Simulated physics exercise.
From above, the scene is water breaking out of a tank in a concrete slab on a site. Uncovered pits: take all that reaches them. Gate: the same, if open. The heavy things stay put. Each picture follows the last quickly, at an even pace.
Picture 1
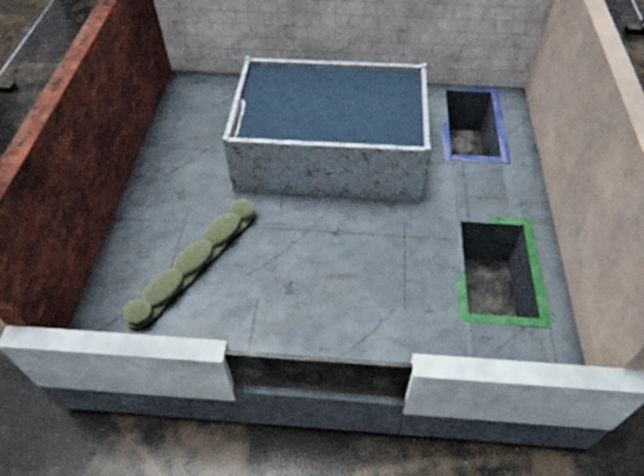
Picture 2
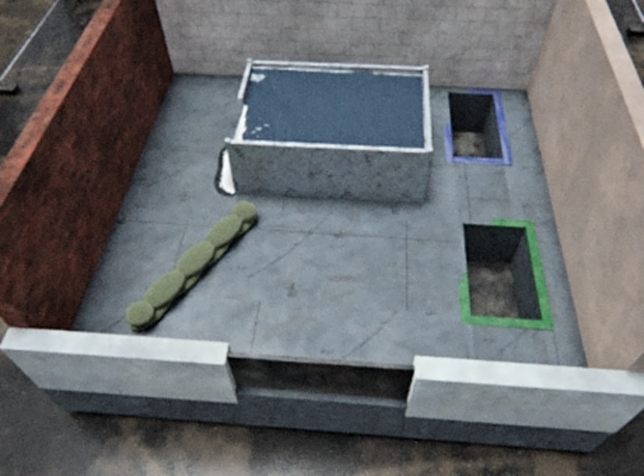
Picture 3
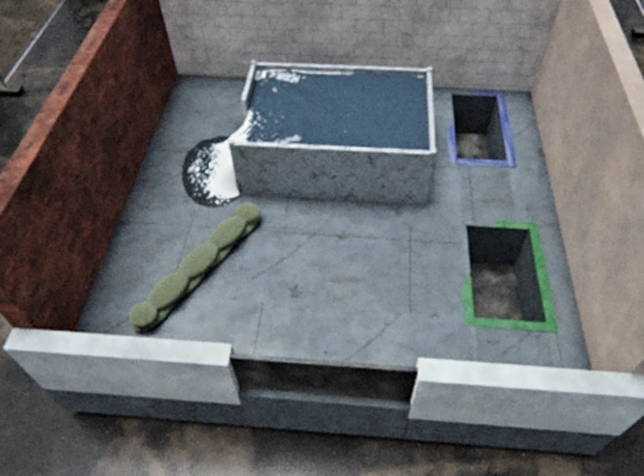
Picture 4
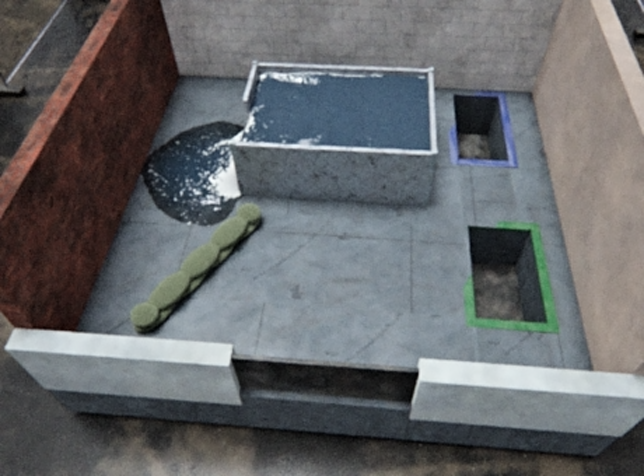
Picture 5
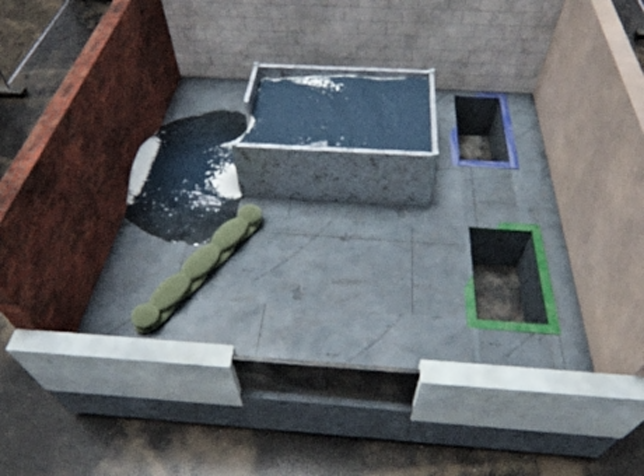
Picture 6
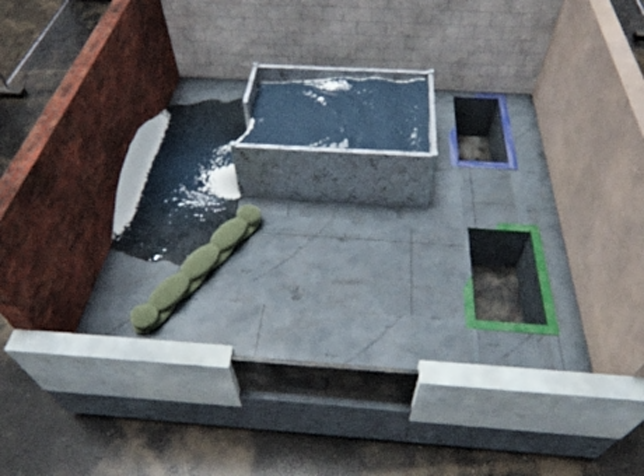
Water pours from the tank's left side and spreads across the slab to the red wall.
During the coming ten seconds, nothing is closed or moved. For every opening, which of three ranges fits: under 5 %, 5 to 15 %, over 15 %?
Gate, under 5 %; green pit, over 15 %; blue pit, over 15 %.
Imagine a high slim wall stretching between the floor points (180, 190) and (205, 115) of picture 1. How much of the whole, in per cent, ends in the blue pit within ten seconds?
The blue pit takes 20 per cent.
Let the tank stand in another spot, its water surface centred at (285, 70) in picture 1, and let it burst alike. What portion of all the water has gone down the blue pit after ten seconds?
Share for the blue pit - 10 in a hundred.
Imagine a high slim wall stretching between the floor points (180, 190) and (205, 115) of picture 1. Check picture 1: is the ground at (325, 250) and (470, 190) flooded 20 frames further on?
In the listed order, the first spot is swamped and the second is spared.
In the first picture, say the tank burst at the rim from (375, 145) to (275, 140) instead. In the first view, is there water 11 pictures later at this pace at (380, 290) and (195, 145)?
In the order asked: Sodden, out of reach.
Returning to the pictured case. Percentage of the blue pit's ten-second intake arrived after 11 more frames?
That comes out to 0 per cent by my count.
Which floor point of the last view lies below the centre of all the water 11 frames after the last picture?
Close to (270, 172), I reckon.
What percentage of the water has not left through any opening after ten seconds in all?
Roughly 58 per cent.
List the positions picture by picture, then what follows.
In the first picture, still water in the water tank at (330, 105).
In the second picture, the front is at (231, 194), out from the gap at (242, 151).
In the third picture, the front is at (194, 154), out from the gap at (246, 156).
In the fourth picture, the front is at (147, 169), out from the gap at (248, 158).
In the fifth picture, the front is at (128, 209), out from the gap at (249, 159).
In the sixth picture, the front is at (113, 242), out from the gap at (248, 159).
A moment on, water covers 25 % of the floor; the gate 0 %, the green pit 0 %, the blue pit 0 %.
Next, water covers 35 % of the floor; the gate 0 %, the green pit 0 %, the blue pit 0 %.
Then, water covers 70 % of the floor; the gate 0 %, the green pit 0 %, the blue pit 1 %.
Later, water covers 90 % of the floor; the gate 0 %, the green pit 6 %, the blue pit 10 %.
In the end, water covers 95 % of the floor; the gate 0 %, the green pit 18 %, the blue pit 23 %.
